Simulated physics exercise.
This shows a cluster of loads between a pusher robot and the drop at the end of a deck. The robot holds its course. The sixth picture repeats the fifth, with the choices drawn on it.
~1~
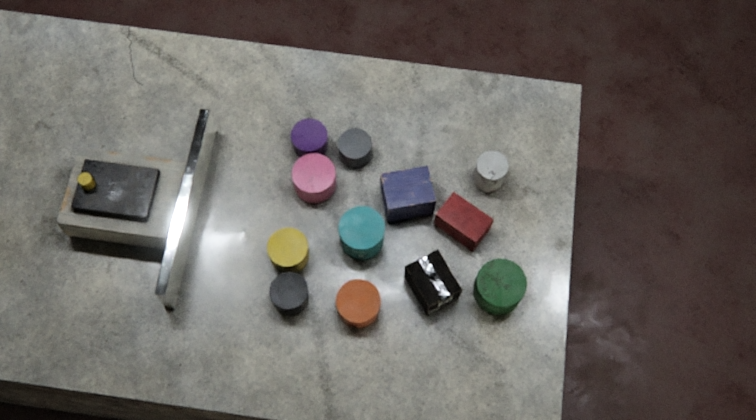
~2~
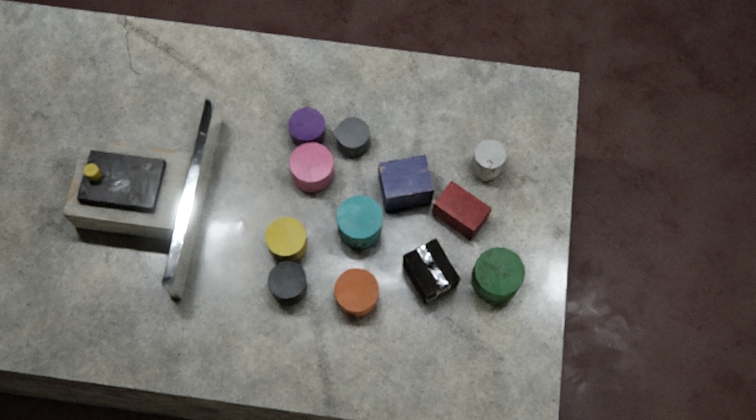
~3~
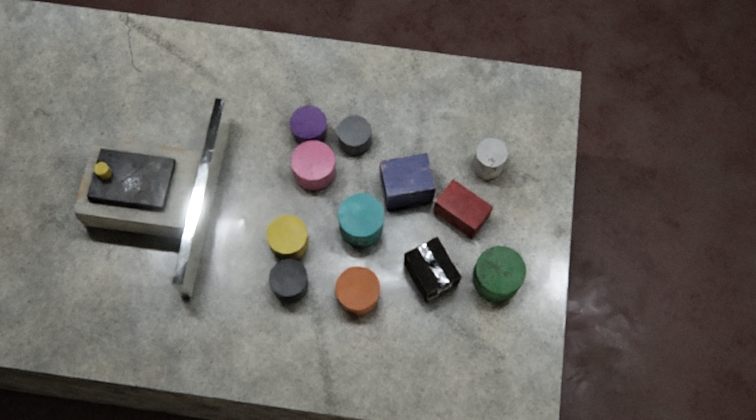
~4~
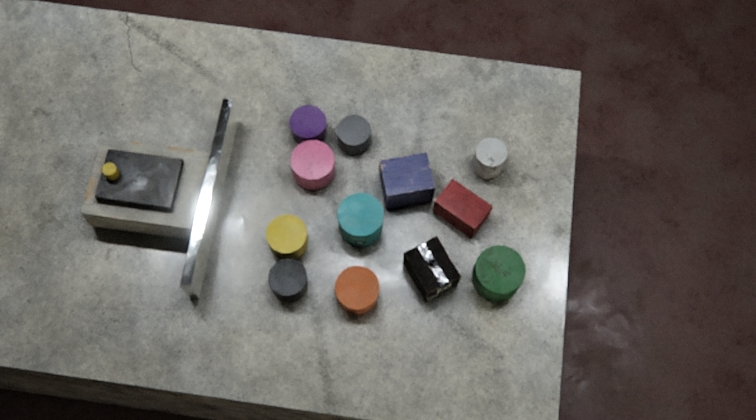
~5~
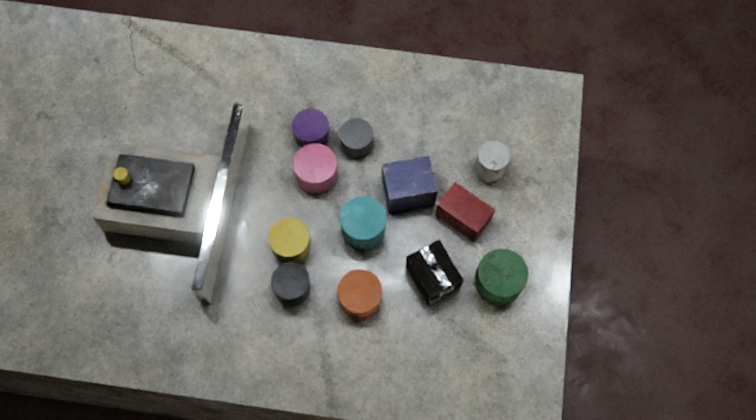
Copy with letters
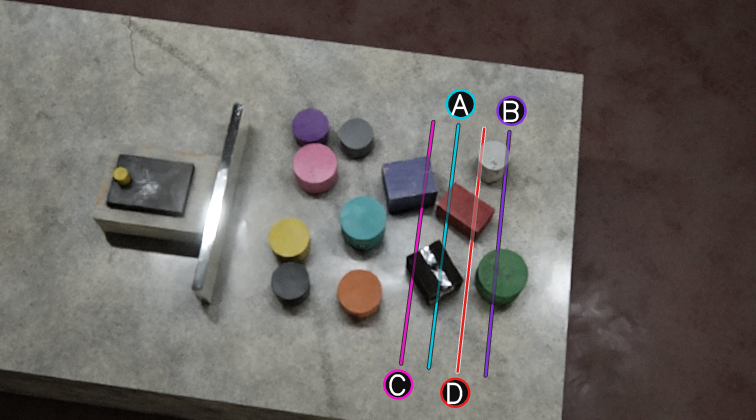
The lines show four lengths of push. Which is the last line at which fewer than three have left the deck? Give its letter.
Up to line B.
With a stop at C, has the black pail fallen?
No.
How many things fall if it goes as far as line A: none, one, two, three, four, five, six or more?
The count is none.
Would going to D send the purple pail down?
No.
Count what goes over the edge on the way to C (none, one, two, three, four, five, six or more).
In all, none.
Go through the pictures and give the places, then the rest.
In the first frame, white canister (491, 172); orange pail (358, 304); black parcel (433, 282).
In the second frame, robot (128, 181); blue crate (405, 183).
In the third frame, robot (137, 179); purple pail (309, 127).
In the fourth frame, robot (146, 180); red crate (462, 208).
In the fifth frame, robot (157, 185); grey canister (357, 138); black pail (292, 285); pink canister (316, 169).
On the marked copy, A at (444, 240); B at (498, 247); C at (418, 236); D at (472, 244).
Following B. Soon after the start, robot (256, 198); purple pail (359, 135); black pail (332, 291).
Later, robot (357, 212); green canister (531, 278); red crate (531, 235).
In the end, robot (436, 223); green canister over the edge; red crate over the edge; two fallen.
As for the rest, A is within the limit but short; C is within the limit but short; D is within the limit but short.
